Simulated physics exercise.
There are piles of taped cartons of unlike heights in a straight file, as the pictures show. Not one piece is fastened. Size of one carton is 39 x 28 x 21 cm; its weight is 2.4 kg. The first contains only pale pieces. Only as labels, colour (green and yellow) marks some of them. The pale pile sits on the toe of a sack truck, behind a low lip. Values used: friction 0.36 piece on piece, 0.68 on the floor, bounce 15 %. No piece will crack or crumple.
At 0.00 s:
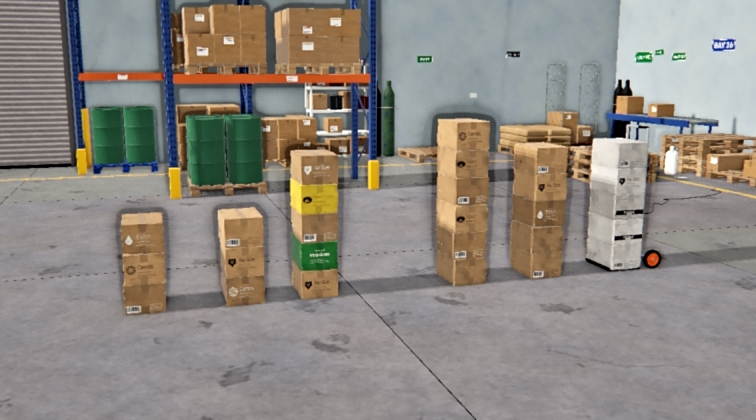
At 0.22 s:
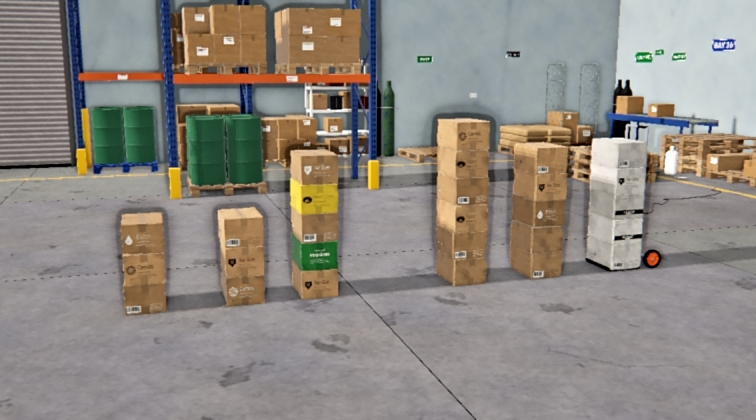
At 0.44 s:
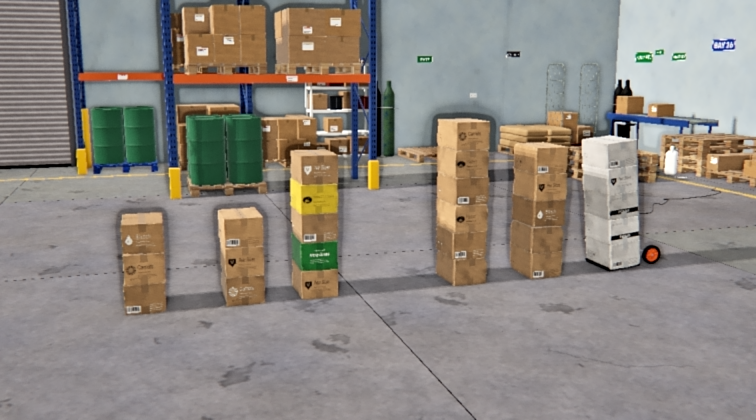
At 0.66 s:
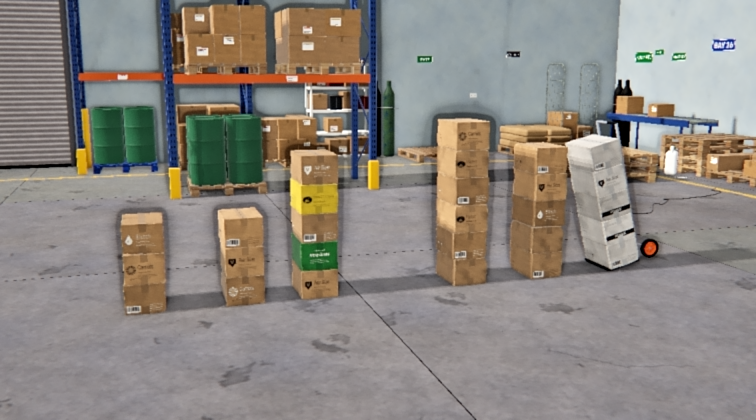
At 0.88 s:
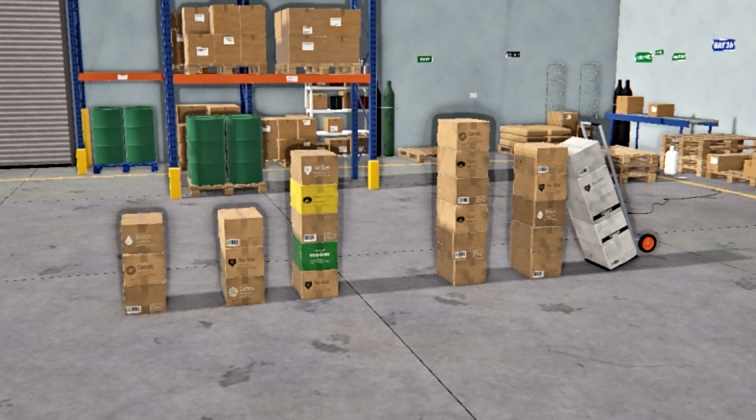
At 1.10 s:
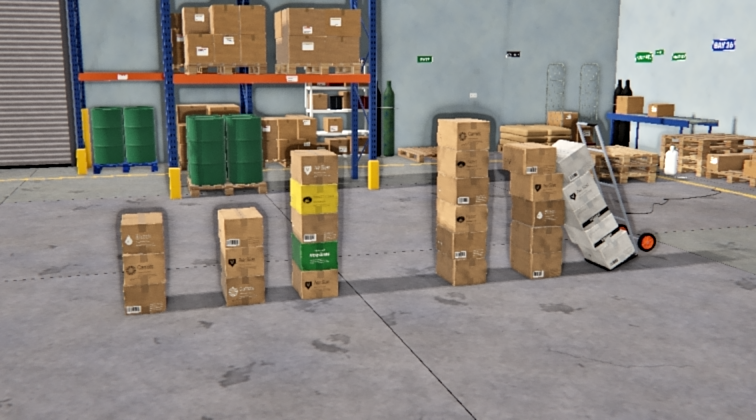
A white stack of boxes on a hand truck at the right end of a warehouse row tilted left, slowly at first, then leaned further off the frame against the neighbouring brown stack.
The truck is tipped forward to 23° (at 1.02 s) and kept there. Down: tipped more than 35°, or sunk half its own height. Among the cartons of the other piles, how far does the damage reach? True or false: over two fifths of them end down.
True.
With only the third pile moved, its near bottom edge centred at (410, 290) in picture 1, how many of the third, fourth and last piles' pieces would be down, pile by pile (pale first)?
Third 3, fourth 0, last 0 down.
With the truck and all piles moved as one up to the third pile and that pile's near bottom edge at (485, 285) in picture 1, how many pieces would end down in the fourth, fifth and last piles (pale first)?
In that case fourth pile 3, fifth pile 1, last pile 0.
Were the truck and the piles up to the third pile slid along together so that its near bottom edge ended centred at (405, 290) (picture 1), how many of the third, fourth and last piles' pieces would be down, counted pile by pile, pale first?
Counts down - third: 6; fourth: 5; last: 2.
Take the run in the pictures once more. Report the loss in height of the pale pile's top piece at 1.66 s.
Drop so far: Roughly 10 cm.
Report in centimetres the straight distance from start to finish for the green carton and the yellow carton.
Green ends up 10 cm away; yellow ends up 40 cm away.
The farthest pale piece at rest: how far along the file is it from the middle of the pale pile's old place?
Distance: Near 110 cm.
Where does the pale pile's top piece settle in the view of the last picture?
It ends up centred around (498, 213) in the last view.
After 1.66 s, 5 of the pale pile down; none of the 22 other cartons down, 5 disturbed.
After 2.32 s, 5 of the pale pile down; 1 of the 22 other cartons down.
After 2.76 s, 5 of the pale pile down; 11 of the 22 other cartons down; yellow carton shifted 33 mm.
After 3.40 s, 5 of the pale pile down; 12 of the 22 other cartons down; yellow carton leaning 21°; green carton leaning 20°.
At rest (5.0 s), 5 of the pale pile down; 13 of the 22 other cartons down; yellow carton leaning 21°; green carton leaning 20°. That is 59 per cent. As the last picture would show them, middles, yellow carton near (267, 202), green carton near (301, 248).
